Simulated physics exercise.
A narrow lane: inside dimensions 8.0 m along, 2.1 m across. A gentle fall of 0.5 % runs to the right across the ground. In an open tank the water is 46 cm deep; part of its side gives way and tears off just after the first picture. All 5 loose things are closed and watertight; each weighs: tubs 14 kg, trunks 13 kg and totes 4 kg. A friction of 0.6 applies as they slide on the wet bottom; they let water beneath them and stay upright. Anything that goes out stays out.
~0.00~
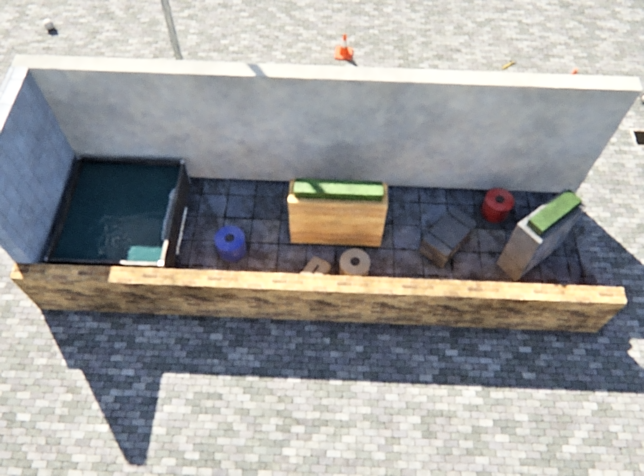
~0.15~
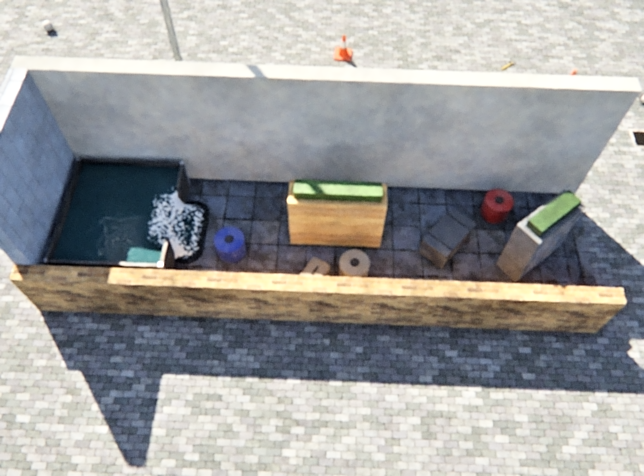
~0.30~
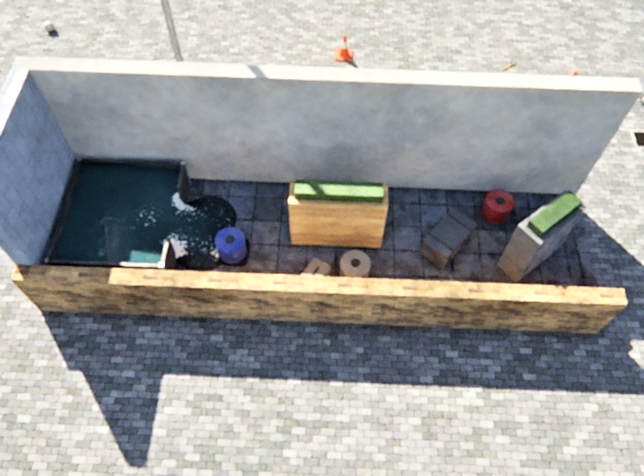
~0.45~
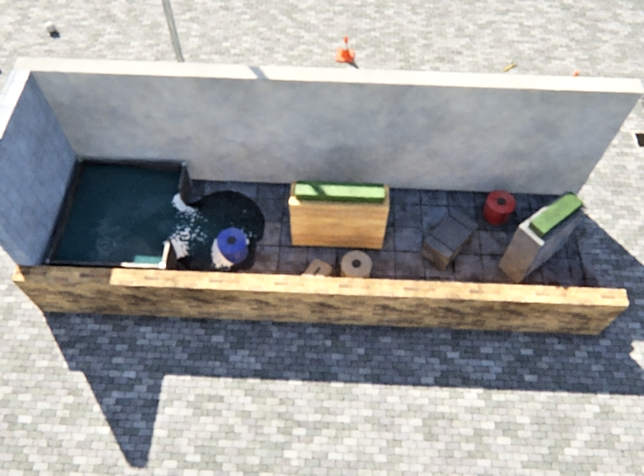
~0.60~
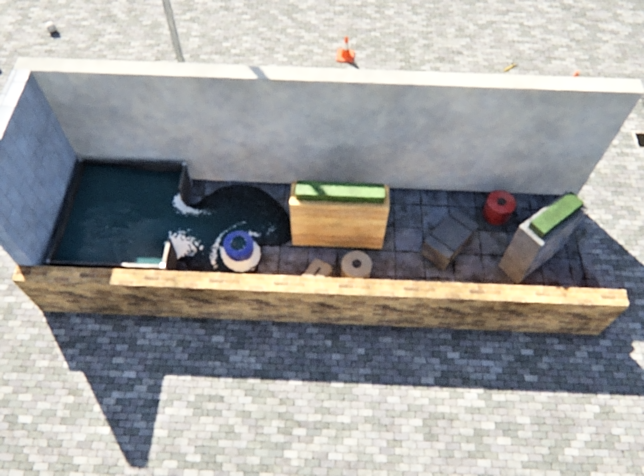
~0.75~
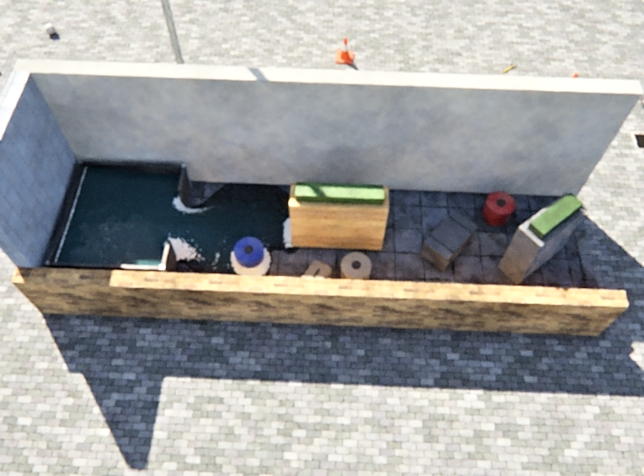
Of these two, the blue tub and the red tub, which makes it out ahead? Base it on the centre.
The red one makes it out ahead.
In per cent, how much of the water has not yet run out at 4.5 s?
Around 94 per cent of the water is still in there.
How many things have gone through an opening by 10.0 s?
My tally comes to 2.
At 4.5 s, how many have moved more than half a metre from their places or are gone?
Count: 5.
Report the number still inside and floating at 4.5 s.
At that point I count 3.
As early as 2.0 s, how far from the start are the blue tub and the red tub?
Roughly 150 and 0 cm.
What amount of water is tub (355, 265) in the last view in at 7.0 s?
I'd say some 7 cm.
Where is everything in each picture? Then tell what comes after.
The first frame shows the blue tub at (230, 238), on the bottom; the red tub at (500, 200), on the bottom; water covers 2.8 m2; 0 of 5 have shifted.
The second frame shows the blue tub at (229, 239) rests on the ground; the red tub at (499, 200) rests on the ground; water covers 3.2 m2; 0 of 5 have shifted.
The third frame shows the blue tub at (230, 240) rests on the ground; the red tub at (500, 201) rests on the ground; 3.7 m2 under water; 0 of 5 have shifted.
The fourth frame shows the blue tub at (231, 241) rests on the ground; the red tub at (501, 202) rests on the ground; water covers 4.4 m2; 0 of 5 have shifted.
The fifth frame shows the blue tub at (238, 244) rests on the ground, 12 cm from its start; the red tub at (502, 202), on the bottom; 5.1 m2 under water; 1 of 5 have shifted.
The sixth frame shows the blue tub at (249, 250) rests on the ground, 31 cm from its start; the red tub at (501, 203) rests on the ground; 5.7 m2 under water; 1 of 5 have shifted.
After 2.0 s the blue tub is near (335, 270), 1.6 m from its start, afloat; the red tub is near (501, 203), 0.0 m from its start, aground; 0 of 5 are out; 2 afloat.
After 4.5 s the blue tub is near (484, 240), 3.8 m from its start, afloat; the red tub has gone out (at 4.3 s); 1 of 5 are out; 3 afloat.
After 7.0 s the blue tub is near (520, 207), 4.5 m from its start, afloat; the red tub has gone out (at 4.3 s); 2 of 5 are out; 2 afloat.
After 10.0 s the blue tub is near (574, 210), 5.4 m from its start, aground; the red tub has gone out (at 4.3 s); 2 of 5 are out; 1 afloat.
